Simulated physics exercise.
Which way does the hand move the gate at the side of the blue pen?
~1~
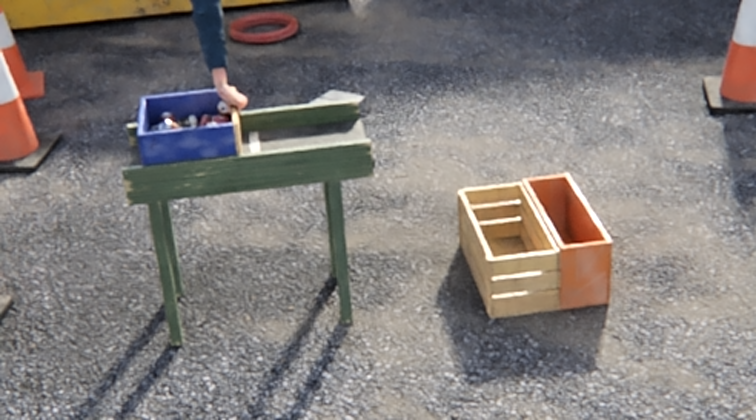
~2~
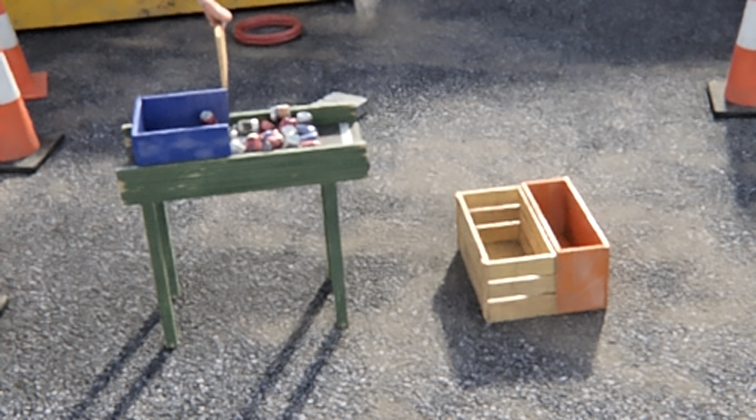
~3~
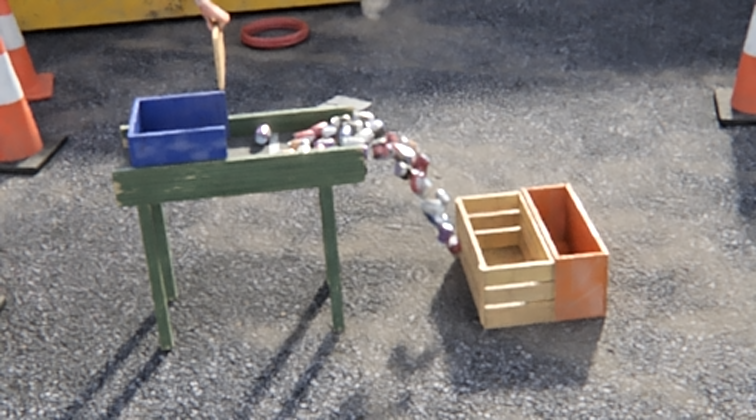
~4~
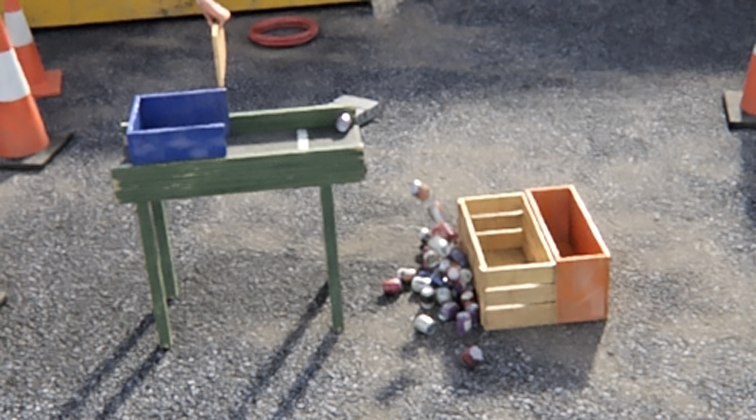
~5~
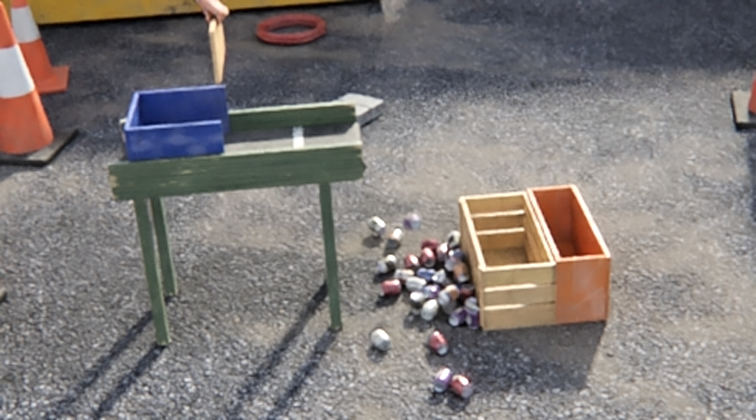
The hand moves the gate upward, opening the side of the blue pen so the cans can travel out along the belt.
Small cans riding a belt out of a blue pen after a hand lifts the gate, all landing short of the bins.
